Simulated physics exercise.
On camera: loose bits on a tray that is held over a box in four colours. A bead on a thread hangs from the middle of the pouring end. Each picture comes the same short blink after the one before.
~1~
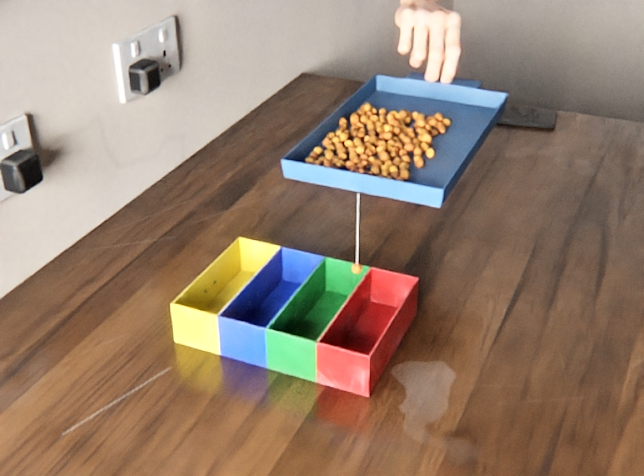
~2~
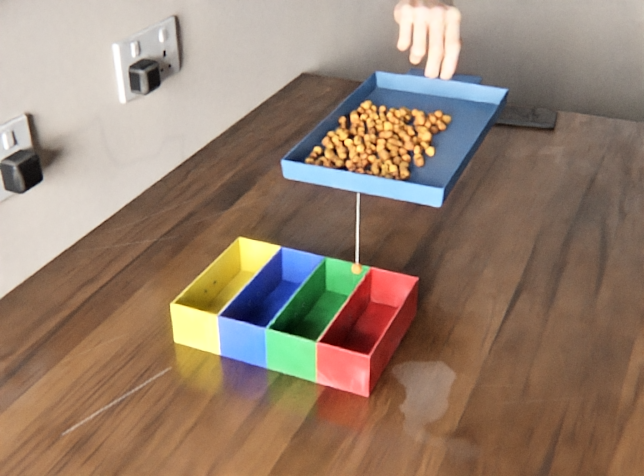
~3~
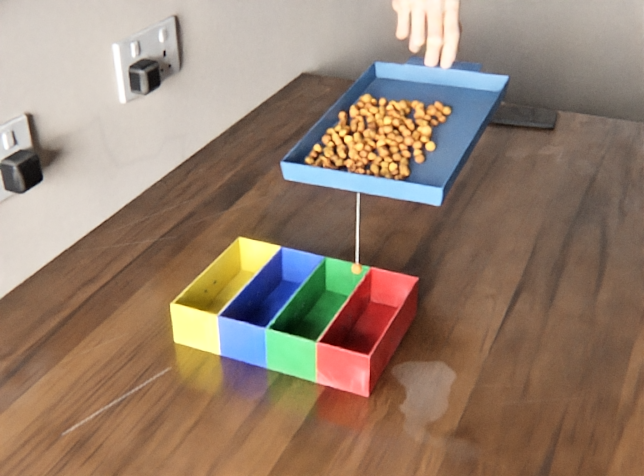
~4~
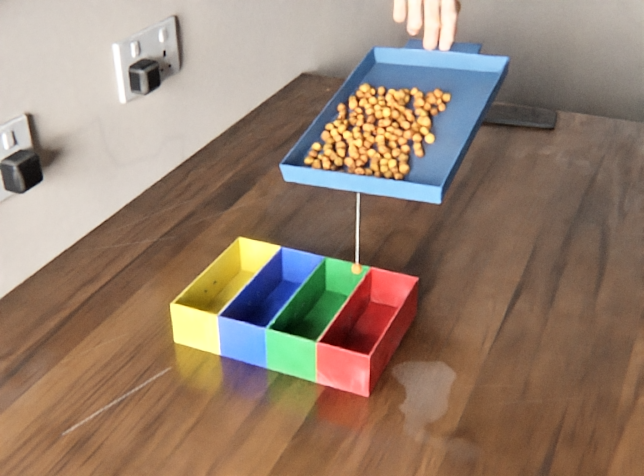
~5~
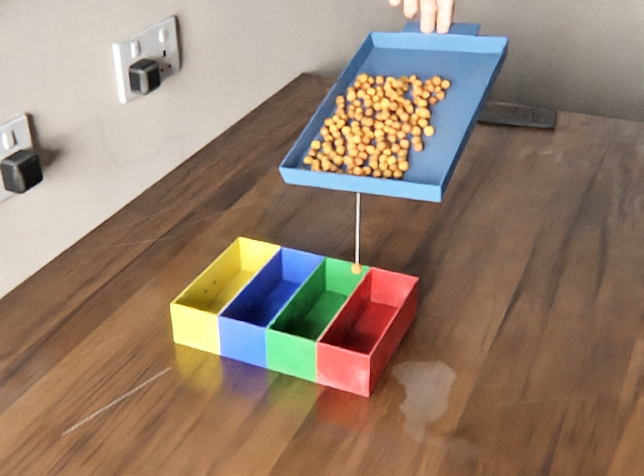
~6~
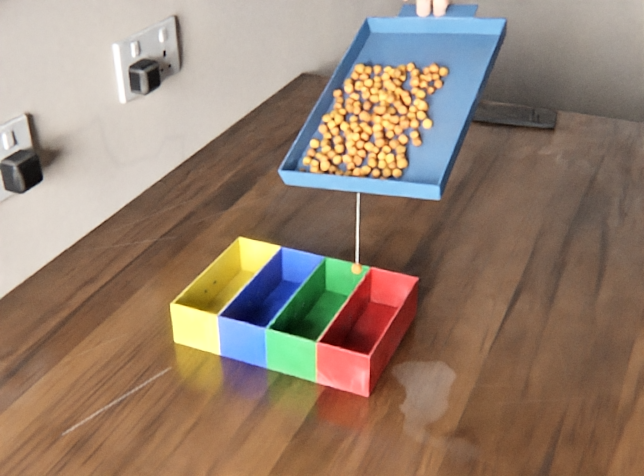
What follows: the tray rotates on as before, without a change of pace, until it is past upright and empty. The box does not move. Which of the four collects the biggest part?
Fullest: The blue cell.
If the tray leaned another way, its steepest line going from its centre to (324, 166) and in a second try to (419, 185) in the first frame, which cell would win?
First the blue cell, then the cell in red.
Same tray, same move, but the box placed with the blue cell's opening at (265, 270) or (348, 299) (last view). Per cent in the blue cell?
First some 30, then 20 per cent.
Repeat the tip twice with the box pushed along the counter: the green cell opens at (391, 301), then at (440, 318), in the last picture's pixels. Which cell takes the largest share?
At the first place the yellow one, at the second yellow.
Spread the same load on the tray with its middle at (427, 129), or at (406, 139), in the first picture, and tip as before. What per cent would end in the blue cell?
Roughly 50 per cent, and 50 per cent.
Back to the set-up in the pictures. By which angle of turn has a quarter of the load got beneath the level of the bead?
Roughly 115°.
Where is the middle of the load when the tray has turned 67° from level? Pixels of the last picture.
Close to (335, 132).
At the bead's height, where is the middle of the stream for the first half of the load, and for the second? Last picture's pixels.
Around (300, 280) and then (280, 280).
Soon, tray tipped steeply; all on the tray.
A while on, tray tipped past a quarter turn; all on the tray.
Towards the end, tray tipped past a quarter turn; about half in the blue cell; about a third in the green cell; a small part in the red cell; a small part in the yellow cell.
Finally, tray tipped past a quarter turn; about half in the blue cell; about a third in the green cell; a small part in the red cell; a small part in the yellow cell.
